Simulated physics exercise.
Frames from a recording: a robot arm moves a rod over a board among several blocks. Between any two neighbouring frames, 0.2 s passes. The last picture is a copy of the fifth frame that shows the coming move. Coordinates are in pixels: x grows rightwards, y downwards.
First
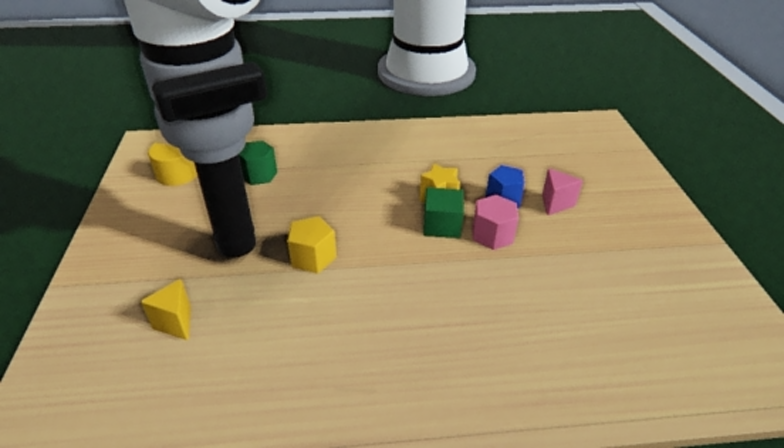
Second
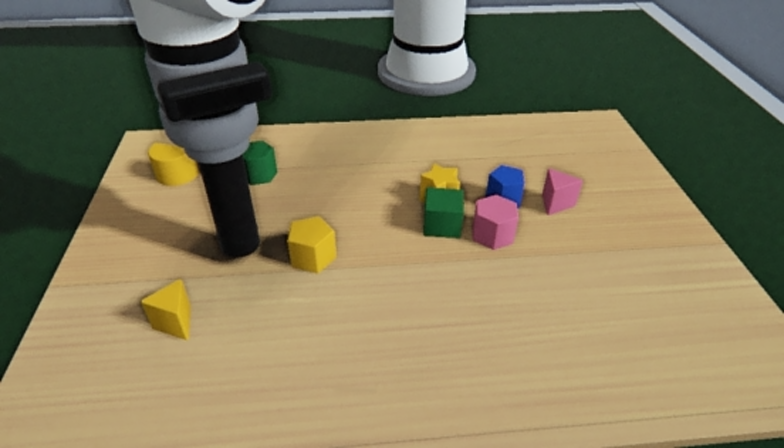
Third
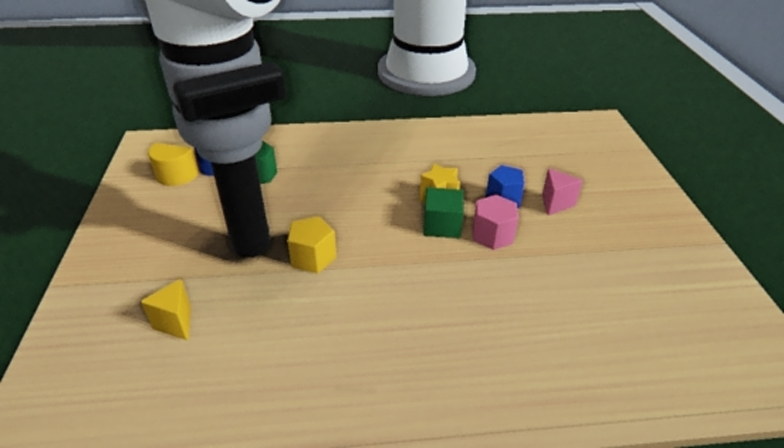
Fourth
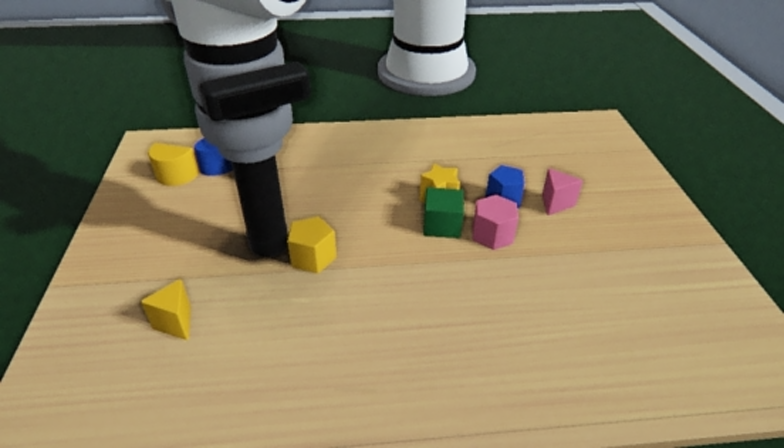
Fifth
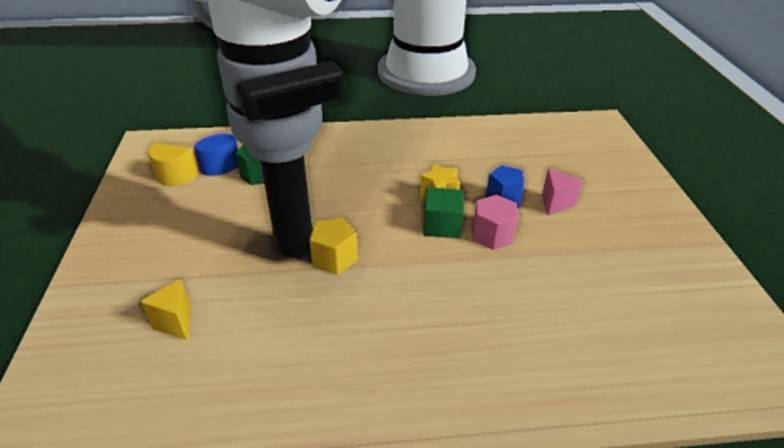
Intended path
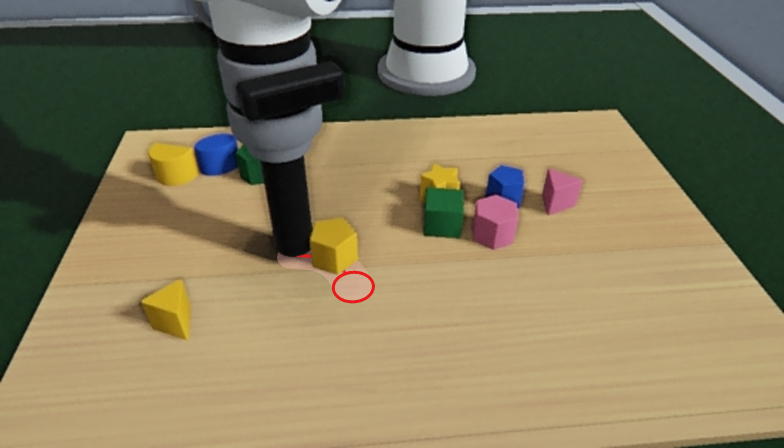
At the start, a robot arm holds a black rod upright over a wooden board, left of a yellow pentagonal block, with other coloured blocks scattered around. The rod slides right until it meets the block, then pushes it a short way right, while the other blocks stay still.
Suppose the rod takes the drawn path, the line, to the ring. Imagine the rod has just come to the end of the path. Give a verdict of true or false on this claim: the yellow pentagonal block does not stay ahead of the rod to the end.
Verdict: True.
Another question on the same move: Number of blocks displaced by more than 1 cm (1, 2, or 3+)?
My answer is one.
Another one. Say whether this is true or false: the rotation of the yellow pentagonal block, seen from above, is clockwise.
That claim is false.
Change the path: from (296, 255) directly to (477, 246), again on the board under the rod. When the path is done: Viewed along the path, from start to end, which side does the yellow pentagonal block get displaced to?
Picture yourself facing from the start of the path to its end: The yellow pentagonal block moves off to your right.
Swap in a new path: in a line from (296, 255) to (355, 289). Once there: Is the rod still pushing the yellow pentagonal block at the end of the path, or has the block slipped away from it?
The block gets away.
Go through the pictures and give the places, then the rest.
In the first picture, rod's lower end (237, 246); yellow pentagonal block (310, 230).
In the second picture, rod (241, 246); blocks still.
In the third picture, rod (252, 246); blocks still.
In the fourth picture, rod (270, 245); blocks still.
In the fifth picture, rod (295, 245); yellow pentagonal block (332, 231).
Drawn move, from (296, 255) over (322, 258) and (342, 269) to (353, 287).
On the path given first. Halfway along, rod (332, 252); yellow pentagonal block (372, 236).
At the end, rod (353, 276); yellow pentagonal block (385, 239), turned 30° anticlockwise.
